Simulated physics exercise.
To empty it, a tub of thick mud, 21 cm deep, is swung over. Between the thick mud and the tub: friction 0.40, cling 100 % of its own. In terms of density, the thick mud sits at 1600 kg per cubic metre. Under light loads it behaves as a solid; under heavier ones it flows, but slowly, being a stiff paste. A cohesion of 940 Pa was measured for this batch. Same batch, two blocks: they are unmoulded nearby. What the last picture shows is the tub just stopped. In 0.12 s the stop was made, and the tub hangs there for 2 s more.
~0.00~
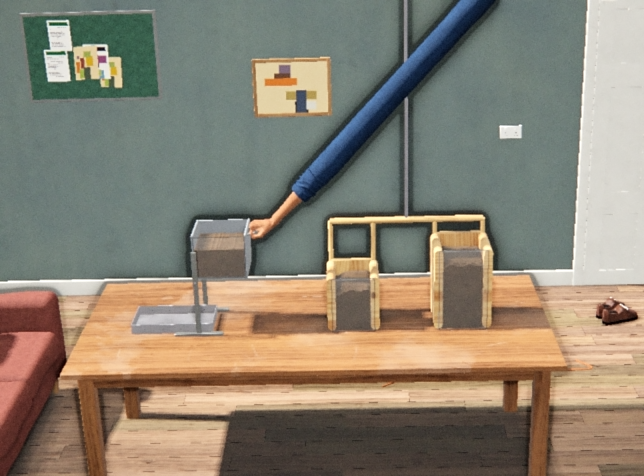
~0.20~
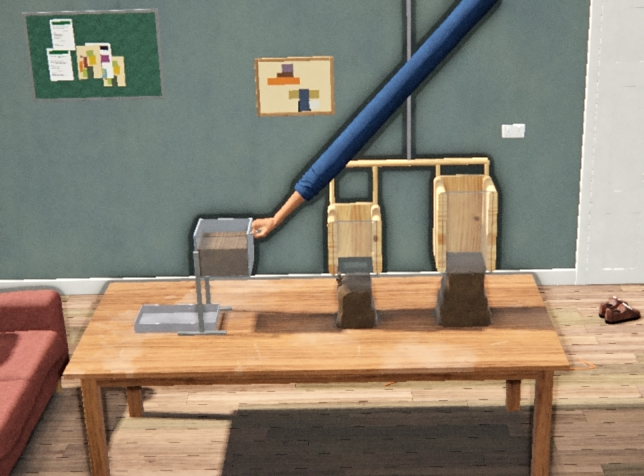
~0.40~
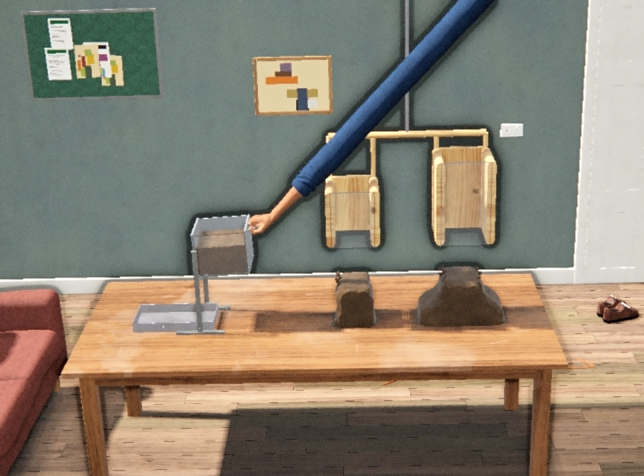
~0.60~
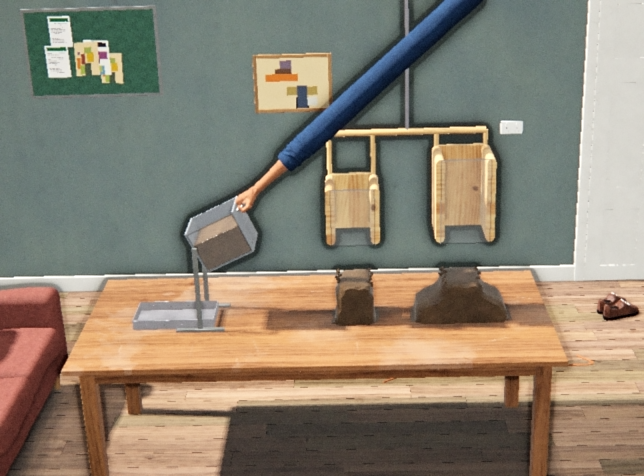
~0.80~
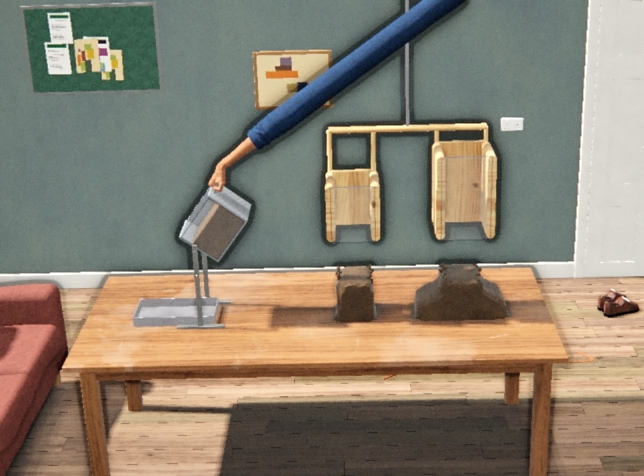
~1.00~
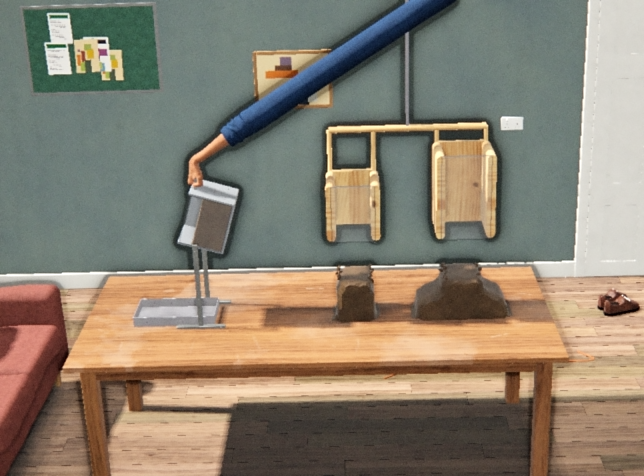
On a wooden table, two wooden moulds lifted off brown mud blocks, the taller of which slumped and spread, and then a blue-sleeved arm tilted a clear-sided tub of mud steeply to the left.
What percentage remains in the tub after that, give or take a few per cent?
100 %.
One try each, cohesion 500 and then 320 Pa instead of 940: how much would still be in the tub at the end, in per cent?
Respectively 100 % and 70 %.
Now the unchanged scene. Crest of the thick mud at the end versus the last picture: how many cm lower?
0 cm.
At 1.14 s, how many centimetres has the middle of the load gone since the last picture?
Shift: Roughly 0 cm.
After 1.14 s, the tub is at 74 degrees and holds 100 %.
After 1.31 s, the tub is at 74 degrees and holds 100 %.
After 1.48 s, the tub is at 74 degrees and holds 100 %.
After 1.65 s, the tub is at 74 degrees and holds 100 %.
After 3.00 s, the tub is at 74 degrees and holds 100 %.
